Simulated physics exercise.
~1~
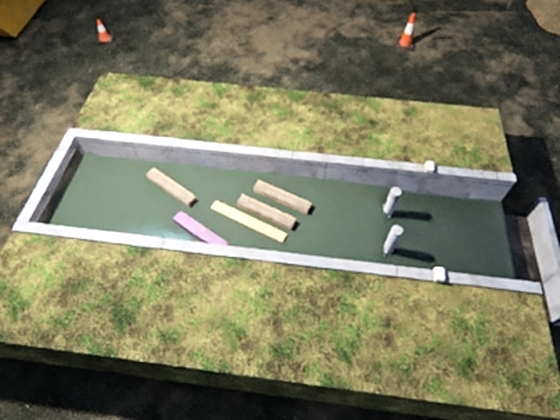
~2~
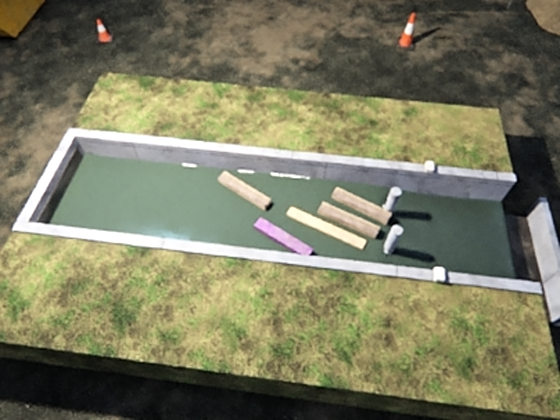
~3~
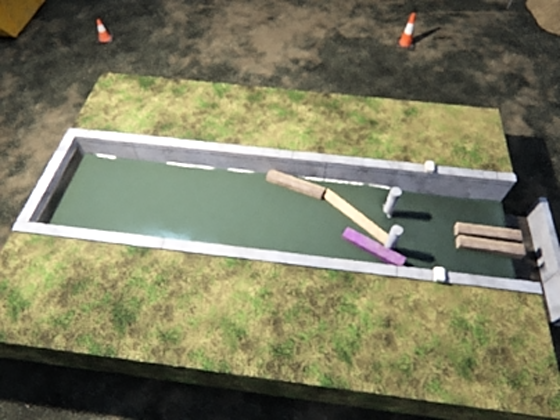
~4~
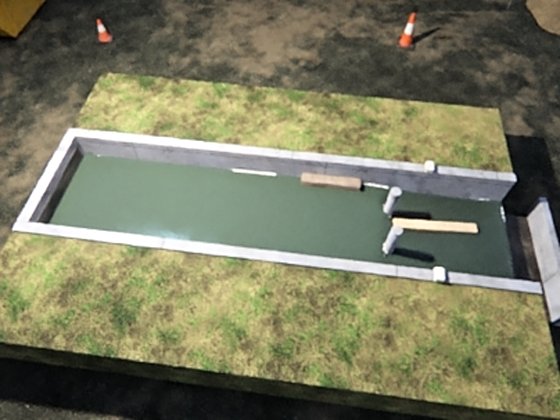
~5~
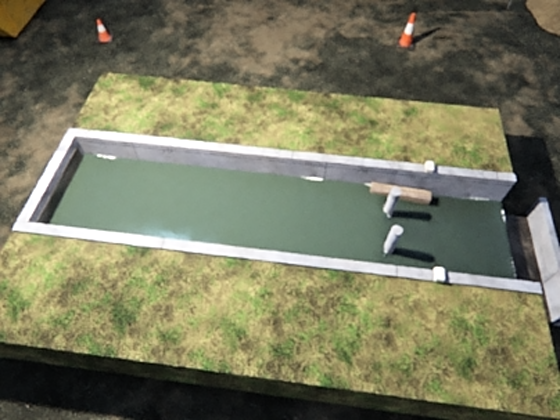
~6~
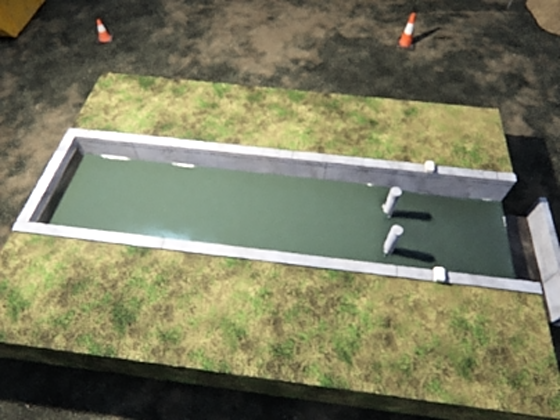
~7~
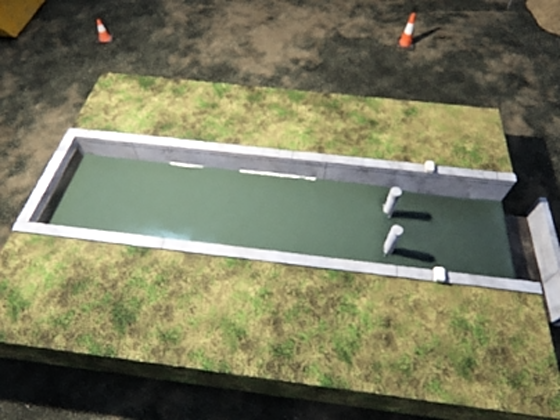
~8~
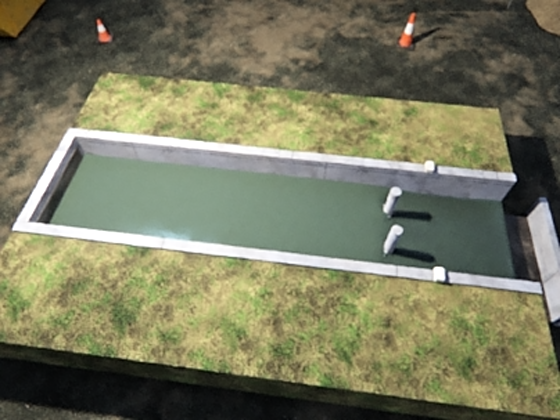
To begin with, five beams and planks, one of them purple, float in the left and middle part of a walled channel of green water set in grass. They drift right toward two pale posts standing in the water. Two brown beams pass the posts first and reach the right end, while a pale plank and the purple beam come up close to the posts. Soon the purple beam is gone, and the pale plank lies beyond the posts. The last brown beam follows along the far wall, and finally the channel is left empty.
